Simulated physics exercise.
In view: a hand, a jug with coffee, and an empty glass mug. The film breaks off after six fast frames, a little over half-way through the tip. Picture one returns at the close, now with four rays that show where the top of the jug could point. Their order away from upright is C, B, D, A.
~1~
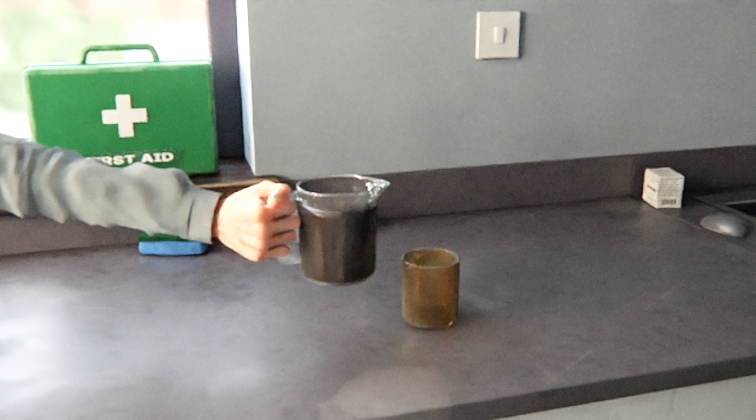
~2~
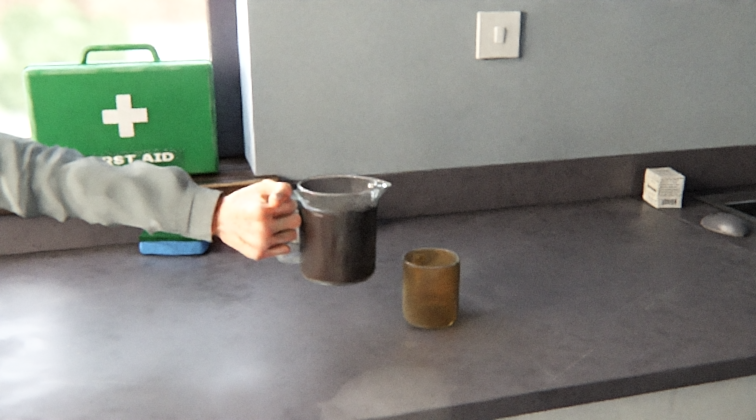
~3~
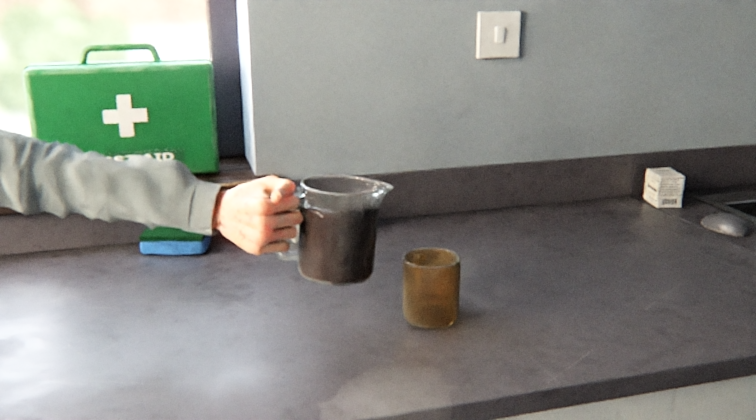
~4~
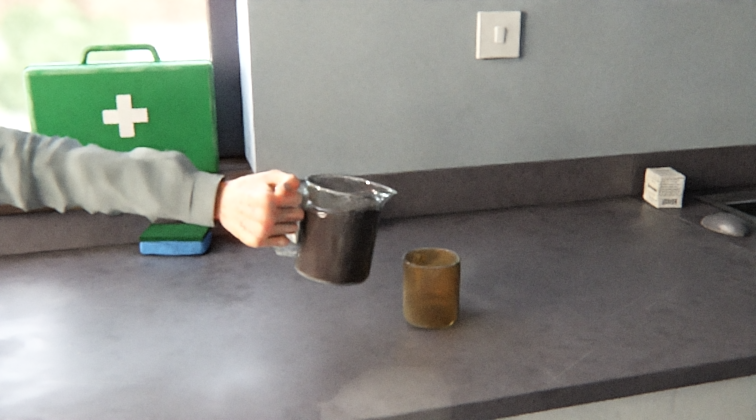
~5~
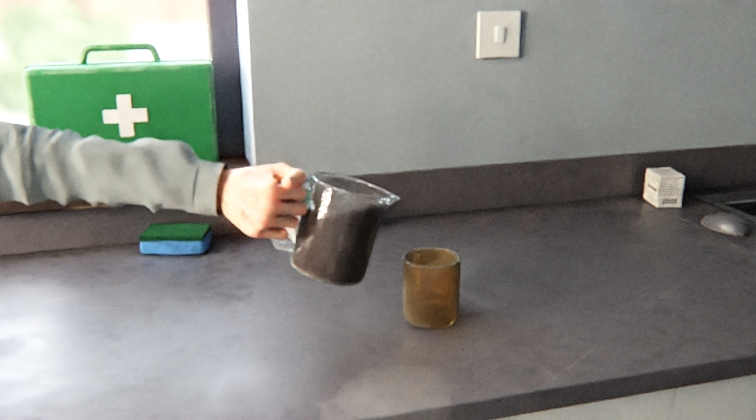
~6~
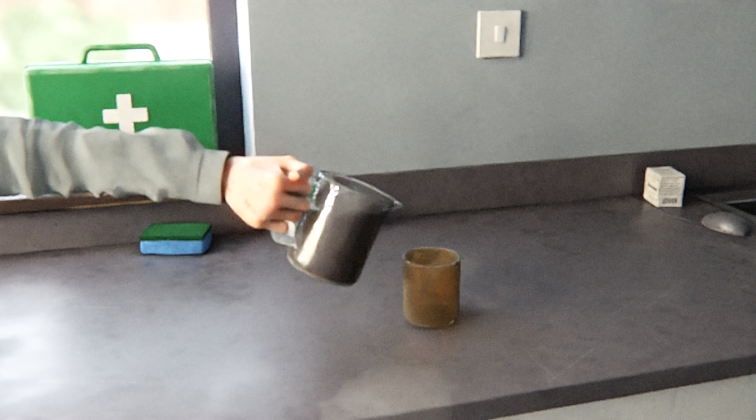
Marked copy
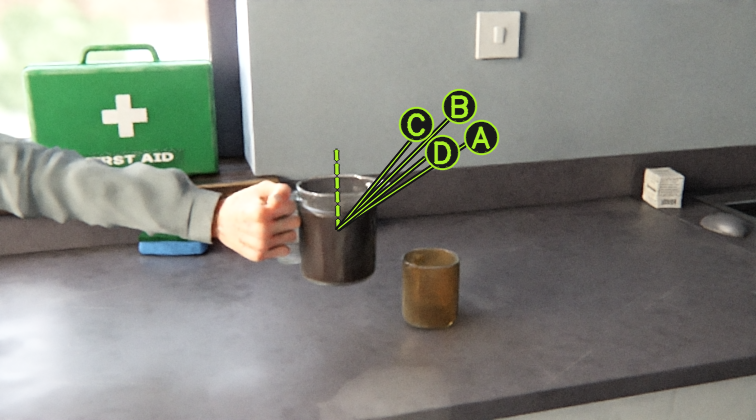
A hand holds a jug of dark coffee, then gradually tilts it rightward near a glass mug.
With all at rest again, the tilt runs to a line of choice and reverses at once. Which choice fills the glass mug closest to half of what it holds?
The answer is tilt D.
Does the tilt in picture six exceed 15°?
Yes.
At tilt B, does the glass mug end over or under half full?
Under half.
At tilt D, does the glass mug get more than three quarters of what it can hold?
No, less.
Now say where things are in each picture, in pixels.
Upright, lip at (388, 183); rim of the glass mug round (431, 257); nothing has left yet.
Upright, lip at (389, 184); nothing has left yet.
Tipped about 5°, lip at (391, 187); nothing has left yet.
Tipped about 10°, lip at (395, 191); nothing has left yet.
Tipped about 16°, lip at (398, 197); nothing has left yet.
Tipped about 23°, lip at (401, 204); nothing has left yet.
On the marked copy, A at (465, 144); B at (448, 119); C at (409, 142); D at (424, 158).
If A is chosen, the glass mug ends with about 64 % of what it can hold.
If B is chosen, the glass mug ends with about 36 % of what it can hold.
If C is chosen, the glass mug ends with about 24 % of what it can hold.
If D is chosen, the glass mug ends with about 50 % of what it can hold.
